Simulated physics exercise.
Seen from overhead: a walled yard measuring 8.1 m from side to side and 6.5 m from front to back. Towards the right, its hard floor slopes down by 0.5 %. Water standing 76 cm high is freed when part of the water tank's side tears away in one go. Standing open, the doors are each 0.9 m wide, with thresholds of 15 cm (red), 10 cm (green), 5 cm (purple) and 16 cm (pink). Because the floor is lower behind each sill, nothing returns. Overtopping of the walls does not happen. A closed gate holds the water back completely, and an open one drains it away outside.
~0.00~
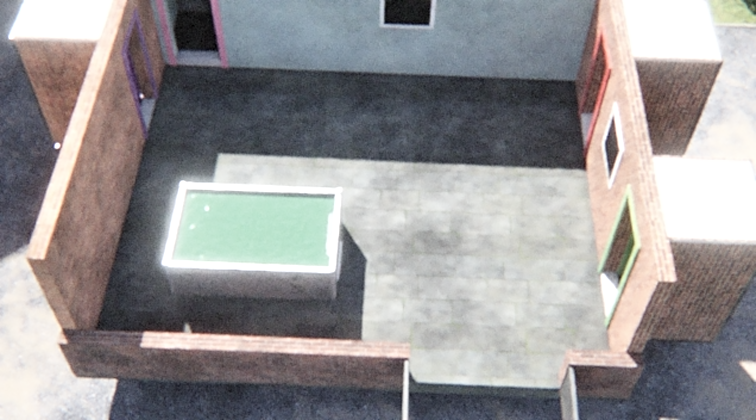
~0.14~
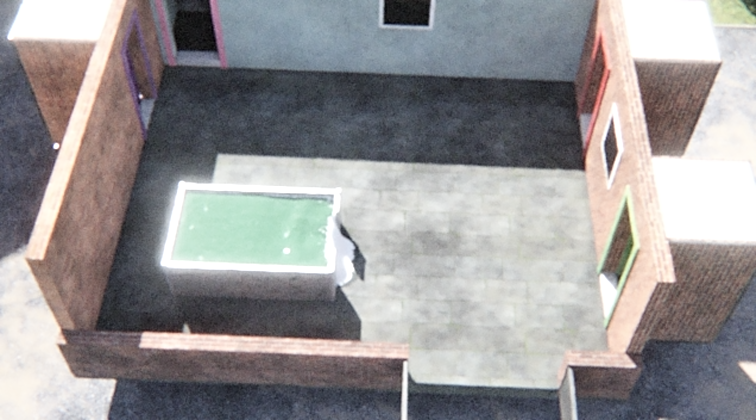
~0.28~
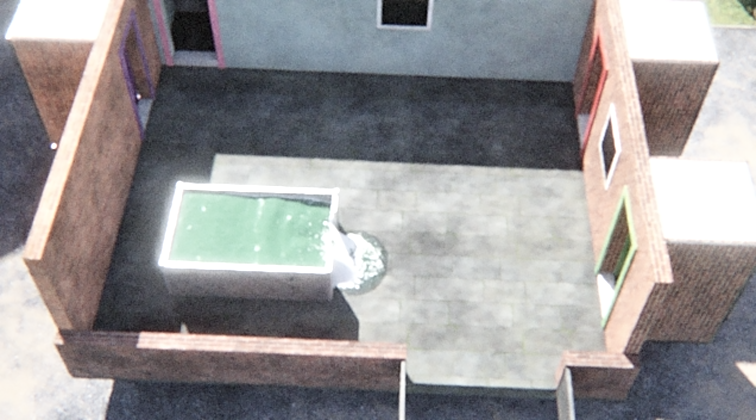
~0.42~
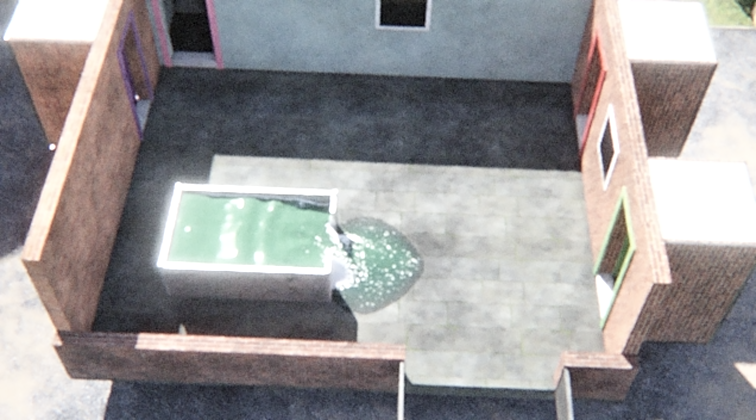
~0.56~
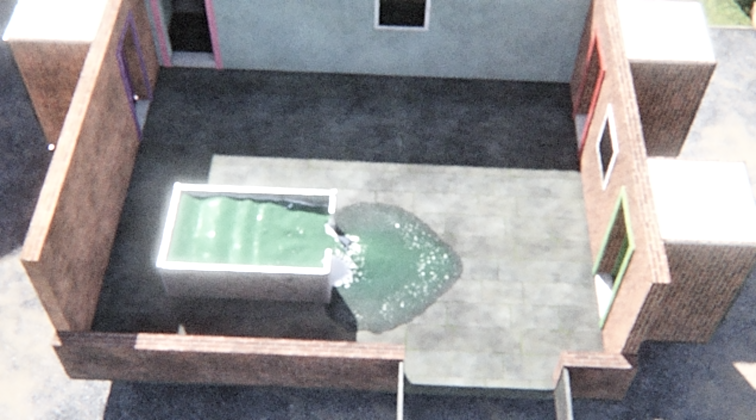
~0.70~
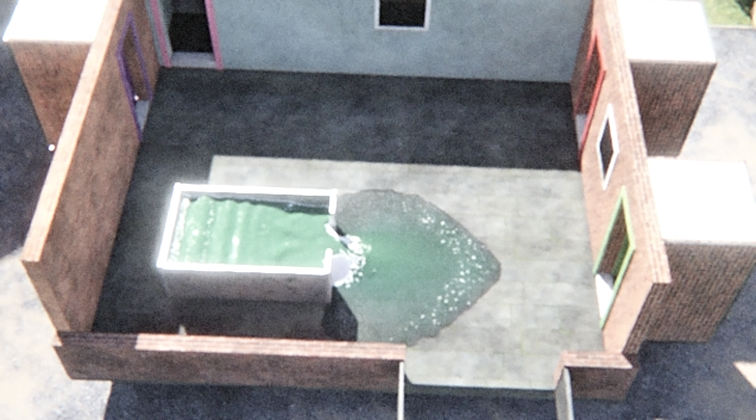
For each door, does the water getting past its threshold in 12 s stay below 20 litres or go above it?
My prediction: At the red door the amount will not overshoot the limit. At the green door the amount will overshoot the limit. At the purple door the amount will not overshoot the limit. At the pink door the amount will not overshoot the limit.
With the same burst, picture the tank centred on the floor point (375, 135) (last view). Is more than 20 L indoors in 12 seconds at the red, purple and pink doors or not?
Well, against that limit, at red it's too much, at purple it's within bounds, and at pink it's within bounds.
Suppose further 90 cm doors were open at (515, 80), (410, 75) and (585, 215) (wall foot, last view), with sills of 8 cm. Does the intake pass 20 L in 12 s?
Door 1: Higher; door 2: Lower; door 3: Higher.
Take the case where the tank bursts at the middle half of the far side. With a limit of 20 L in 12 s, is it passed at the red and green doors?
Red: Within limit; green: Within limit.
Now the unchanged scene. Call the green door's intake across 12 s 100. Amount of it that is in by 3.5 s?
Estimate: Around 70 per cent.
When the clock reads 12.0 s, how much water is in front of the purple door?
The mean depth is around 5.5 cm.
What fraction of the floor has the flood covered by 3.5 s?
Covered: Roughly 45 %.
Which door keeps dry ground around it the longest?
It's the purple door.
After 1.4 s water covers 30 % of the floor and is deepest (42 cm) near (339, 260); red door not reached, green door 13 cm at the sill, 0 L in, purple door not reached, pink door not reached.
After 2.2 s water covers 40 % of the floor and is deepest (34 cm) near (339, 260); red door not reached, green door 22 cm at the sill, 25 L in, purple door not reached, pink door not reached.
After 3.5 s water covers 45 % of the floor and is deepest (25 cm) near (556, 86); red door 11 cm at the sill, 0 L in, green door 20 cm at the sill, 92 L in, purple door not reached, pink door not reached.
After 7.0 s water covers 55 % of the floor and is deepest (16 cm) near (556, 86); red door 11 cm at the sill, 0 L in, green door 12 cm at the sill, 132 L in, purple door not reached, pink door not reached.
After 12.0 s water covers 80 % of the floor and is deepest (8 cm) near (548, 99); red door 8 cm at the sill, 0 L in, green door 7 cm at the sill, 136 L in, purple door 6 cm at the sill, 0 L in, pink door 5 cm at the sill, 0 L in.
